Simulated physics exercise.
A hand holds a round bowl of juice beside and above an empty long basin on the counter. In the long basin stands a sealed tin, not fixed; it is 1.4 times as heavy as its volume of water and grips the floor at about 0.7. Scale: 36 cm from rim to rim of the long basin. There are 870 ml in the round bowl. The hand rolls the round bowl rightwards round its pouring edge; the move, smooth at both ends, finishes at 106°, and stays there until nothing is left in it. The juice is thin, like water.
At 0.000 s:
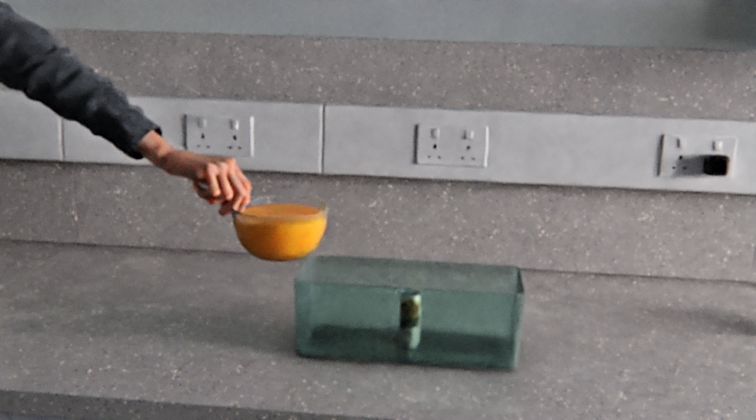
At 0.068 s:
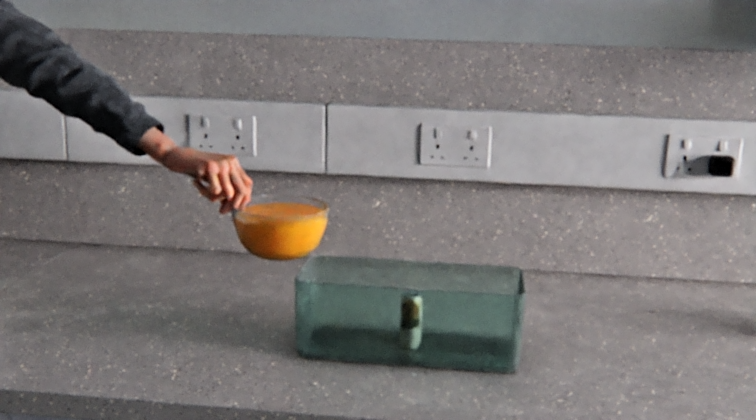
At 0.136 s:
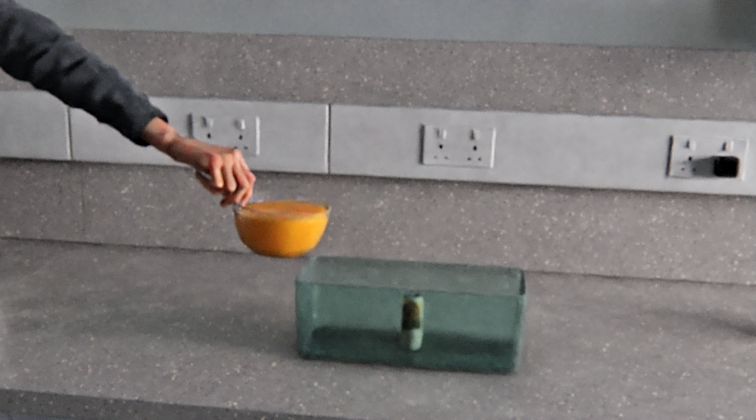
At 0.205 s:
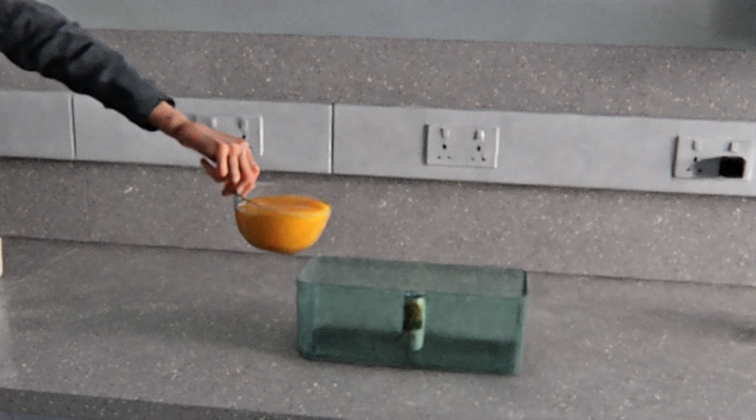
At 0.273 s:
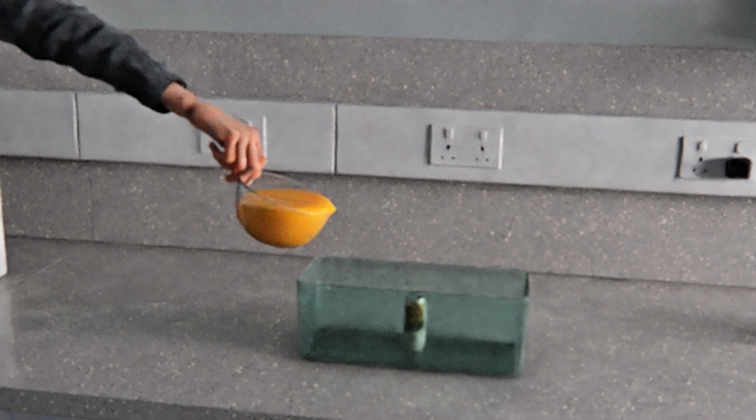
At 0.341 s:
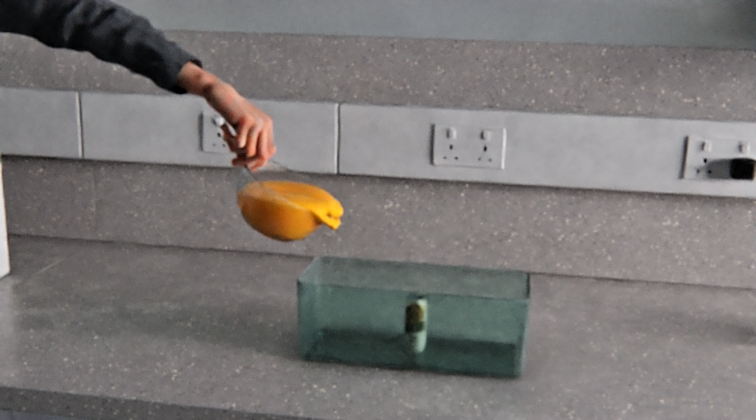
The clip opens with a hand holding a round glass bowl of orange juice level above the left end of an empty green-tinted long basin on a grey speckled counter. The hand rises and rolls the bowl rightwards, slowly, then faster, until juice begins to pour over its right edge.
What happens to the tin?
It goes over.
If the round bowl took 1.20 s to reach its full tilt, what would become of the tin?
Then it keeps standing.
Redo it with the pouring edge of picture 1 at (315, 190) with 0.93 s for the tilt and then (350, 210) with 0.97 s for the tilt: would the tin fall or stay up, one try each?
First it falls; then it stays up.
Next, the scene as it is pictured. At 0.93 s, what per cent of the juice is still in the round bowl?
About 1 per cent.
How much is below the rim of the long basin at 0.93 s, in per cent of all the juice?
Some 92 per cent.
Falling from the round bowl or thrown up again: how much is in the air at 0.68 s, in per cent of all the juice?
Near 42 in a hundred.
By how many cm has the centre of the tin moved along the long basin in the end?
Some 6.5 cm.
Then, 0.68 s in, the tilt is 84° and 28 per cent is still to pour; the tin stands where it began.
Then, 0.93 s in, the tilt is 106° and 1 per cent is still to pour; the tin leans 28°.
Then, 1.19 s in, the tilt is 106° and 0 per cent is still to pour; the tin lies on its side.
Then, 1.47 s in, the tilt is 106° and 0 per cent is still to pour; the tin lies on its side.
Finally, the tin lies on its side.
